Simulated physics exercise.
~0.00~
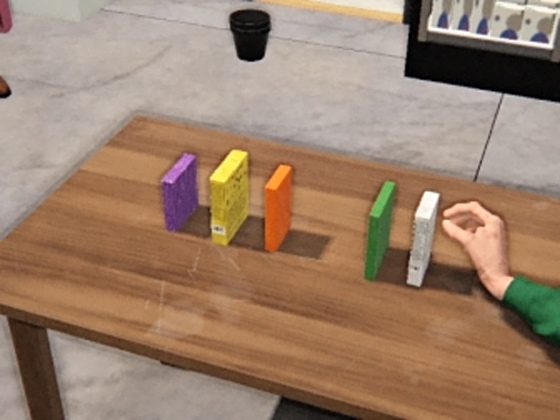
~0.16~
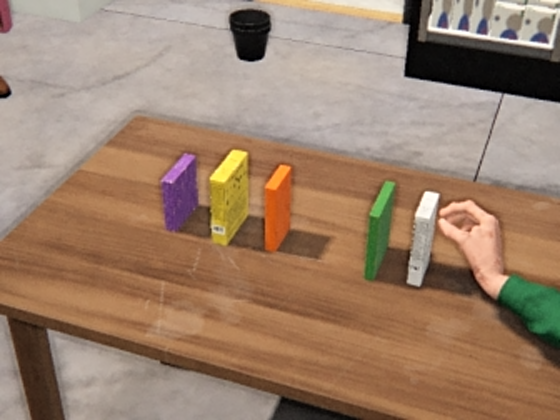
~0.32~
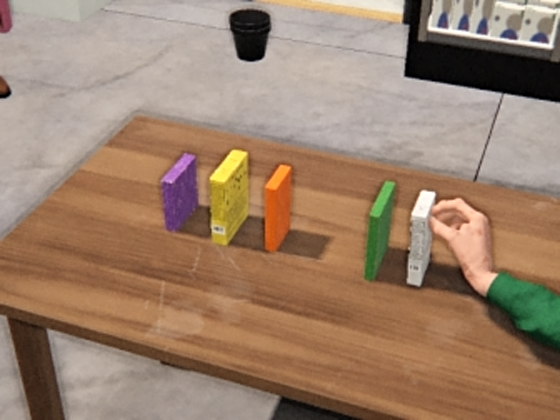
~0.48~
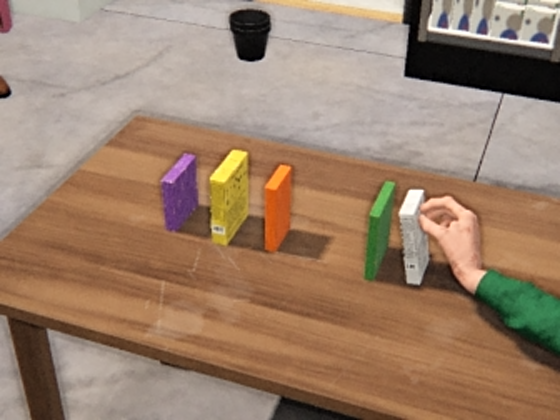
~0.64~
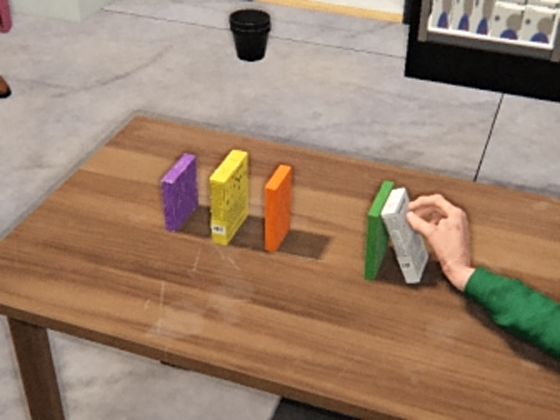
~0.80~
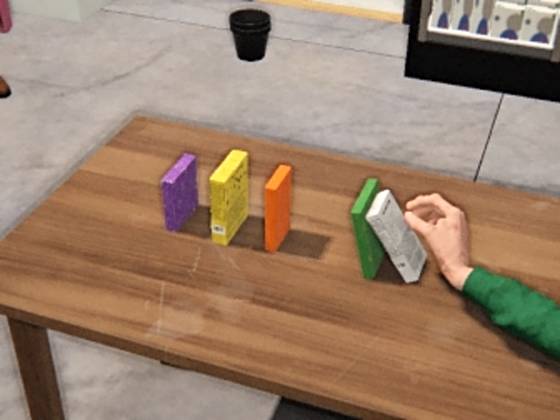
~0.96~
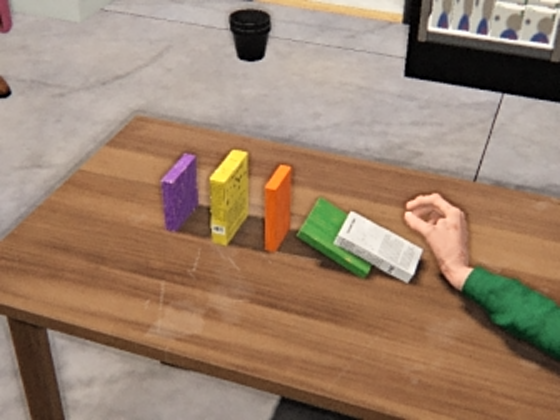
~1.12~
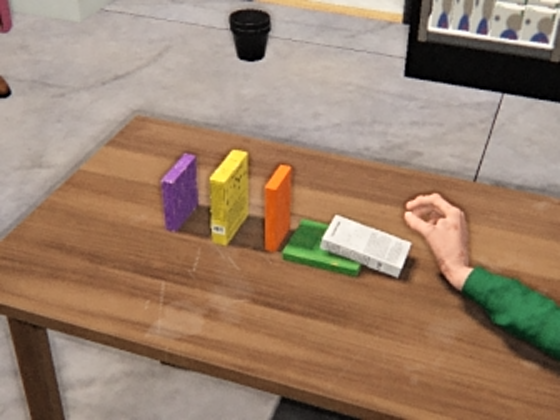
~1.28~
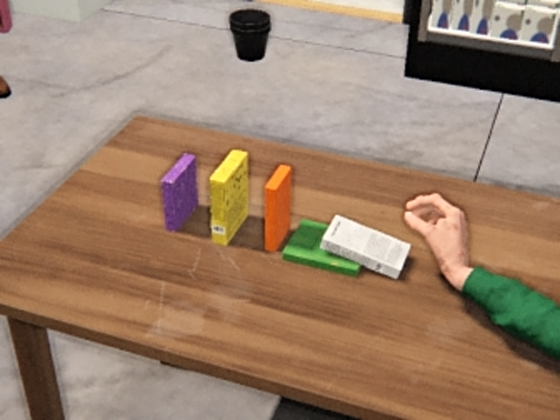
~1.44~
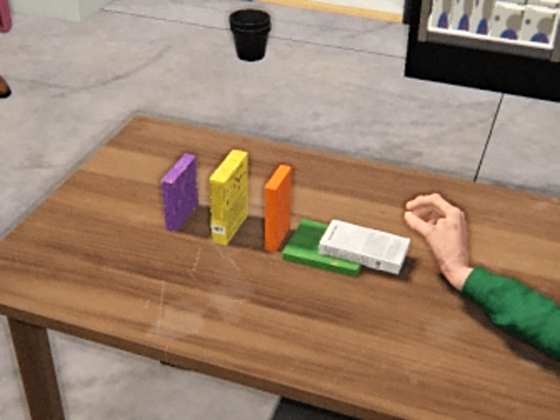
At the start, purple, yellow and orange blocks stand upright on the left of a wooden table, with a green board and a white packet standing apart to their right. A hand in a green sleeve reaches in from the right and pushes the top of the white packet leftward. The packet tilts and leans against the green board, which begins to tip as well. Both topple to the left while the hand stays behind. The green board ends flat beside the orange block with the white packet resting partly on it, and the other three remain standing.
